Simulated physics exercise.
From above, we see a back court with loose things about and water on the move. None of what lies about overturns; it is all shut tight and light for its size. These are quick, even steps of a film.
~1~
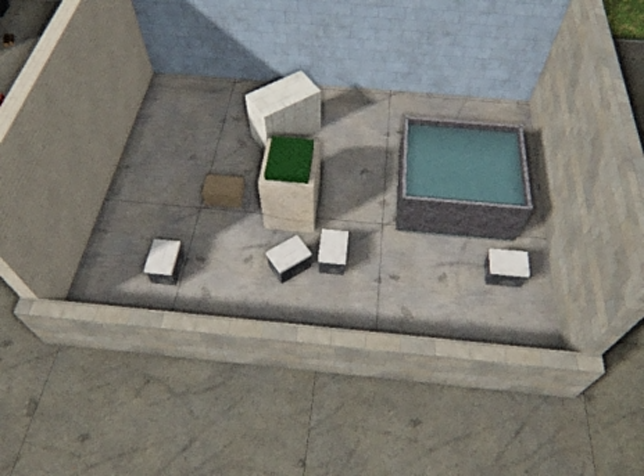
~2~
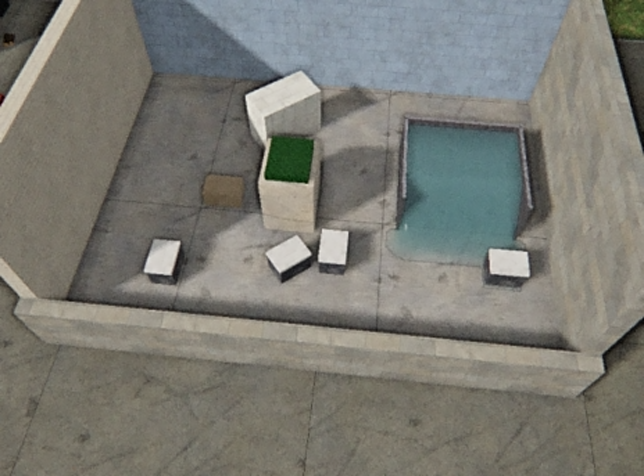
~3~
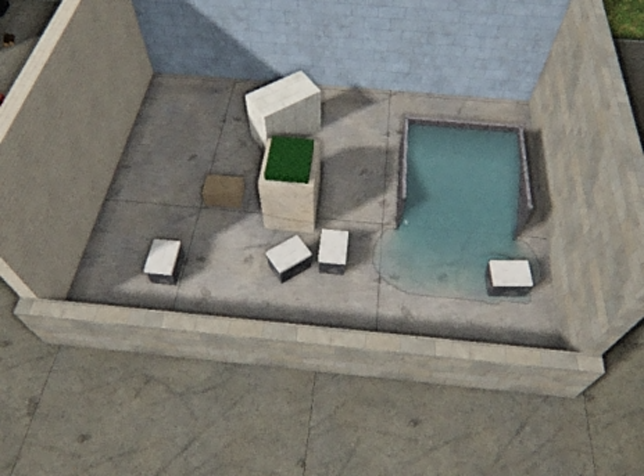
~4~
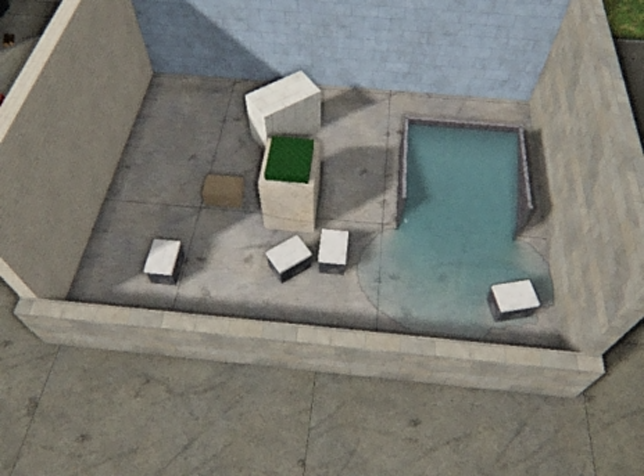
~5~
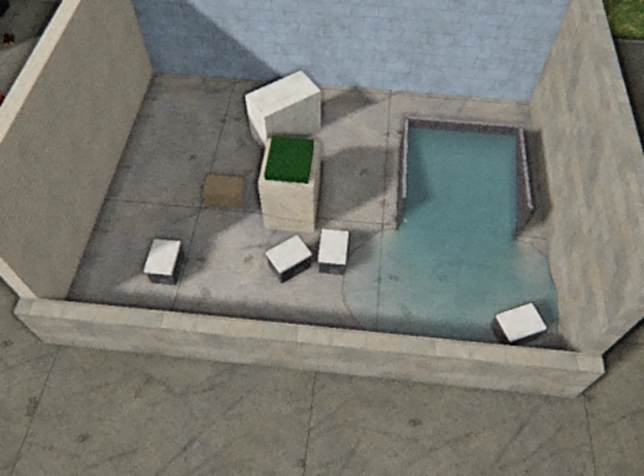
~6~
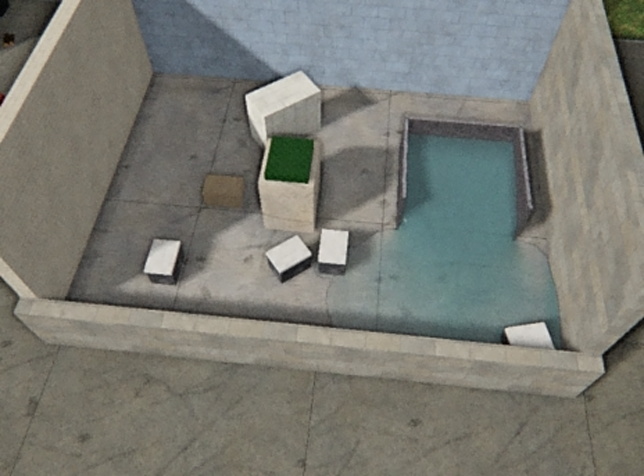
In a walled court, water pours from an open-fronted tank and pushes one white-topped chest forward.
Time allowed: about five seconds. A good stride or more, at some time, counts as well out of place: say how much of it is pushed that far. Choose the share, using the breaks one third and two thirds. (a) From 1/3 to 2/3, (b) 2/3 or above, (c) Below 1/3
2/3 or above (b).
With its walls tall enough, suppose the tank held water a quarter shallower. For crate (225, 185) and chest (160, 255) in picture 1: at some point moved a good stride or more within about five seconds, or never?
Here's the rundown: Came up short, then made it that far.
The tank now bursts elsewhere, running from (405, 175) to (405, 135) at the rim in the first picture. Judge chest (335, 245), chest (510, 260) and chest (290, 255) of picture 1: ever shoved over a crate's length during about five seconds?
Here's my take, in sequence: Dislodged that far, fails to go that far, and dislodged that far.
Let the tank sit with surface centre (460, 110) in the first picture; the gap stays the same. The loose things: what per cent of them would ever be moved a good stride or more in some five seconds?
Estimate: Some 80 per cent of them.
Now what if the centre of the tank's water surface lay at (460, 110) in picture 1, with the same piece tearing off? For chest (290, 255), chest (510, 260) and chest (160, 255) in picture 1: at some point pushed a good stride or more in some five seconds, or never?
Results in order: Made it that far / made it that far / made it that far.
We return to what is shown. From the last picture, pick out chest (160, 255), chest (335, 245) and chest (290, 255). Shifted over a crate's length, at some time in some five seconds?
In that order: Shifted that much, moved that far, pushed that far.
A moment on, 1 of 5 are well off their spots; 1 afloat.
Next, 1 of 5 are well off their spots; 1 afloat.
Later, 2 of 5 are well off their spots; 3 afloat.
In the end, 4 of 5 are well off their spots, and 4 have been at some point; 2 afloat.
